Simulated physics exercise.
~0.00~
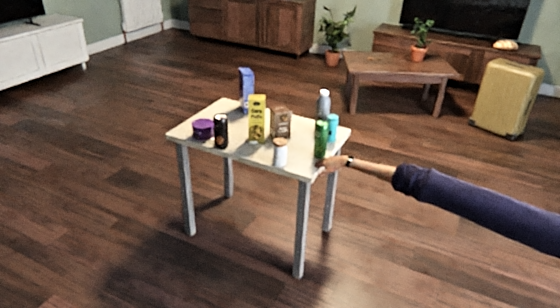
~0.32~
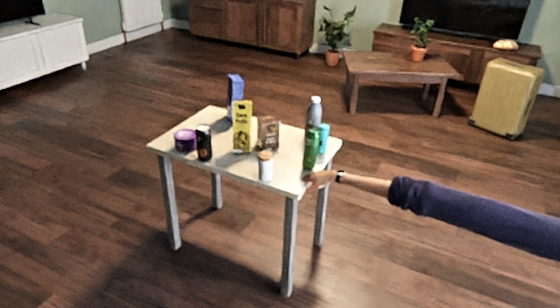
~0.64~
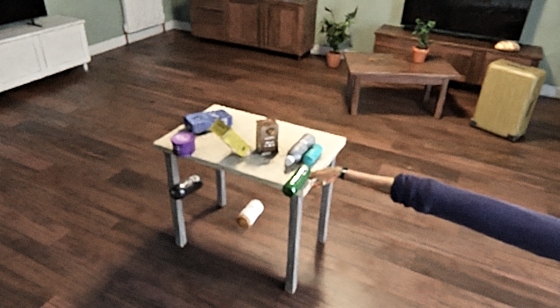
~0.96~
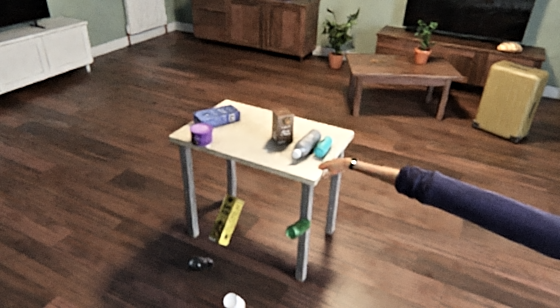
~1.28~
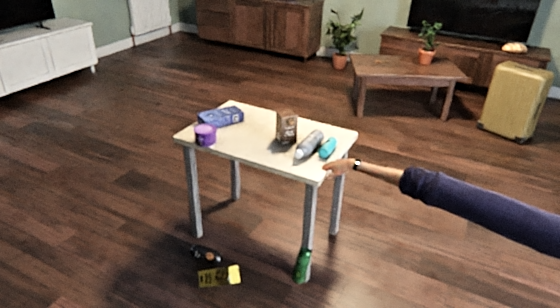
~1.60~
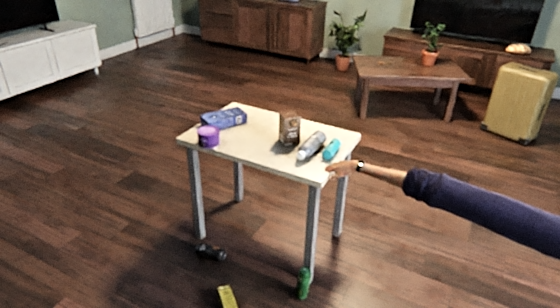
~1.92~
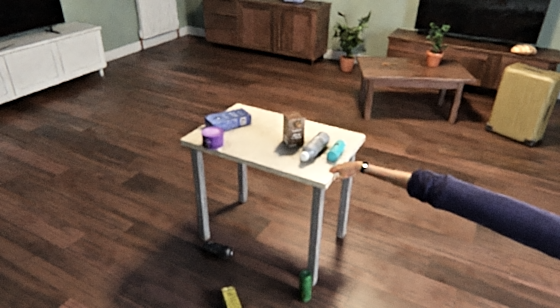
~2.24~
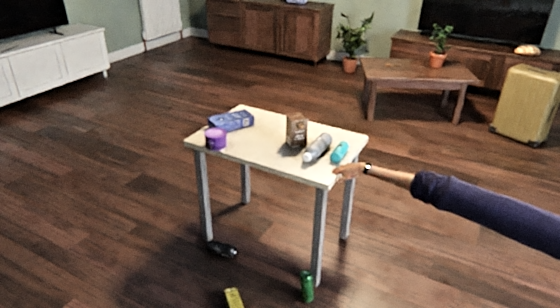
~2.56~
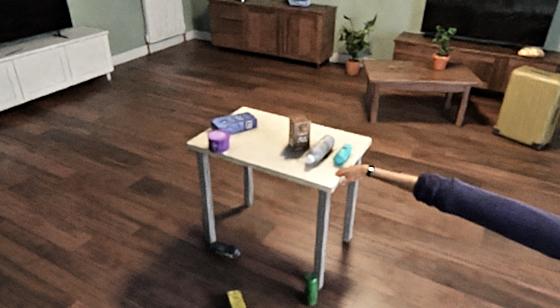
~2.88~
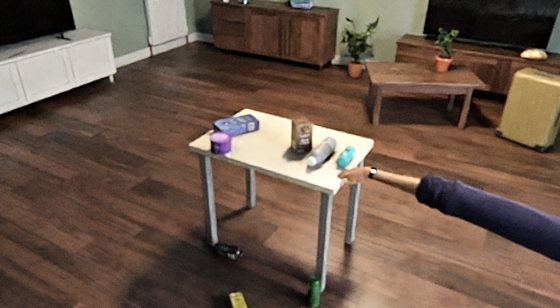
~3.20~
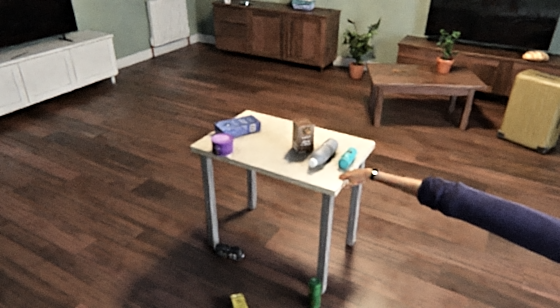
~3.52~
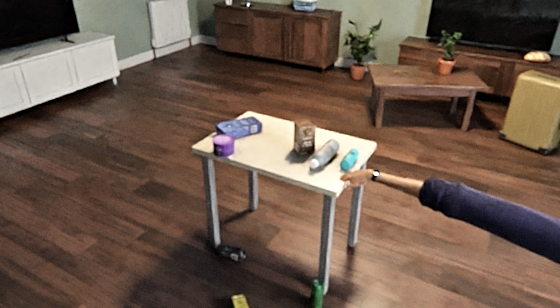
The video shows an arm beside a small table of bottles, cartons and cans as the table jolts forward and items topple. A yellow carton, green can, black can and white jar fall off, while a blue packet and two bottles lie on top beside an upright purple tub and brown carton.
